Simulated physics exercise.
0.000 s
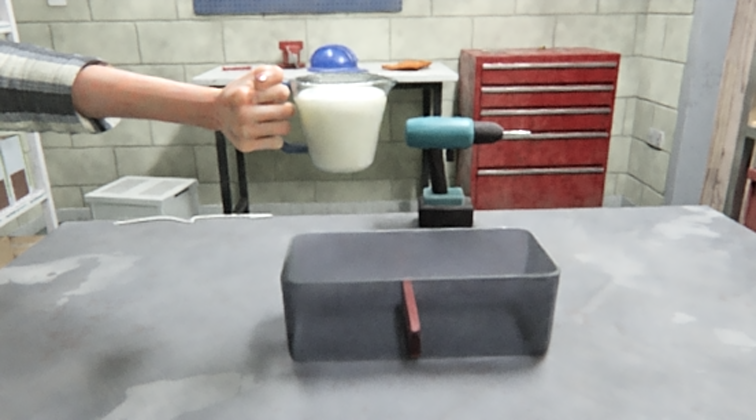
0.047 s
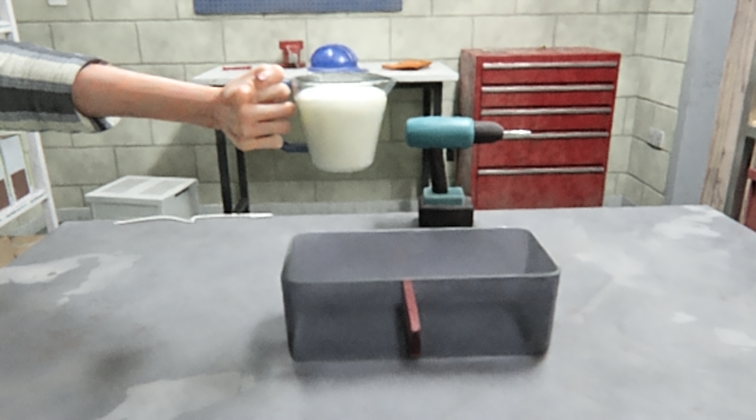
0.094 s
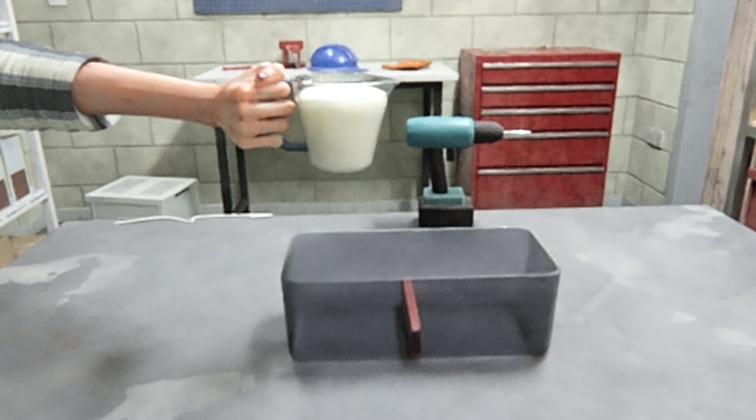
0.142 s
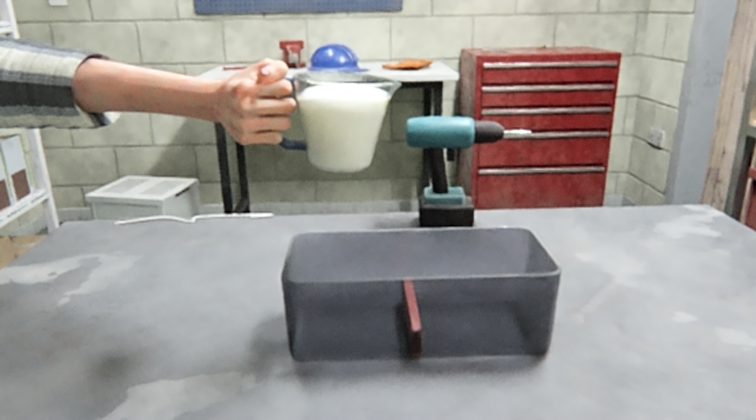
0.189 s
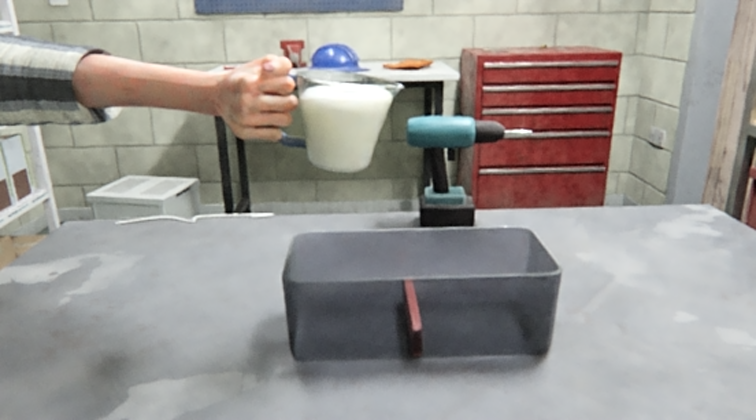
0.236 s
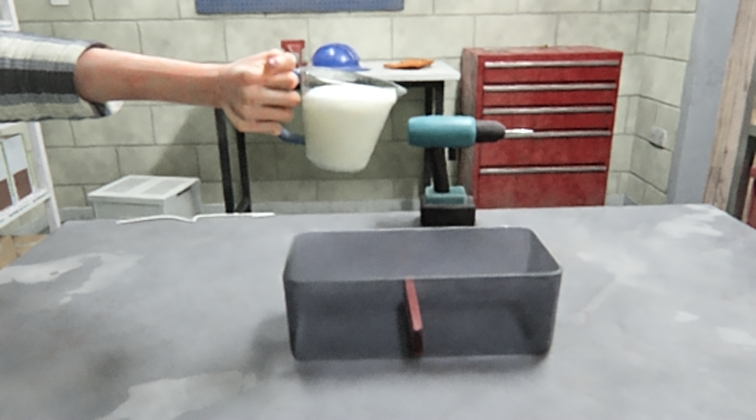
A hand reaching in from the left, in a grey checked sleeve, holds a clear jug of white milk above a grey table in a workshop, seen from the front and slightly above. Below sits an empty, see-through dark basin with a low reddish divider, while a teal drill, red drawers and blue dome stand behind. The hand slowly tilts the jug slightly rightwards, while the view stays still.
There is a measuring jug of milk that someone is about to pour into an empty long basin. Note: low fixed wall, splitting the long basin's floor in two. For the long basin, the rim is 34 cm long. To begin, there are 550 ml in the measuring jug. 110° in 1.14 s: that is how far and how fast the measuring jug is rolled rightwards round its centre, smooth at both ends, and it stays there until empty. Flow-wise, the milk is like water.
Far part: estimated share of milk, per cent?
93 per cent.
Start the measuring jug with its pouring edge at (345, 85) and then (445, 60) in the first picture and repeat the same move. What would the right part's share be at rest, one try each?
It comes to 40 per cent, and then 90 per cent.
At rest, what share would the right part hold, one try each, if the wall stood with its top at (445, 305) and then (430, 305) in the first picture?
65 % and 80 %.
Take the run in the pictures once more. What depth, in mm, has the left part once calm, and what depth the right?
I'd expect close to 2 mm on the left and close to 20 mm on the right.
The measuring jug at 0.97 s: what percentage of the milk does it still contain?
Close to 8 percent of the total.
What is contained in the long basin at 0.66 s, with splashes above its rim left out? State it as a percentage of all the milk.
About 8%.
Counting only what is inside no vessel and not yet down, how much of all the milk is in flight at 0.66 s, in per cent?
Around 26 in a hundred.
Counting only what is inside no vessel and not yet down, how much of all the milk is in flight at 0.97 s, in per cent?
I'd put it at about 18 per cent of the liquid.
Then, 0.66 s in, the tilt is 68° and 66 per cent is still to pour, 0 is left of the wall and 8 right of it.
Then, 0.97 s in, the tilt is 104° and 8 per cent is still to pour, 2 is left of the wall and 70 right of it.
Then, 1.29 s in, the tilt is 110° and 0 per cent is still to pour, 5 is left of the wall and 93 right of it.
Then, 1.64 s in, the tilt is 110° and 0 per cent is still to pour, 5 is left of the wall and 93 right of it.
Finally, 6 per cent lies left of the wall, 93 right of it and 2 outside.
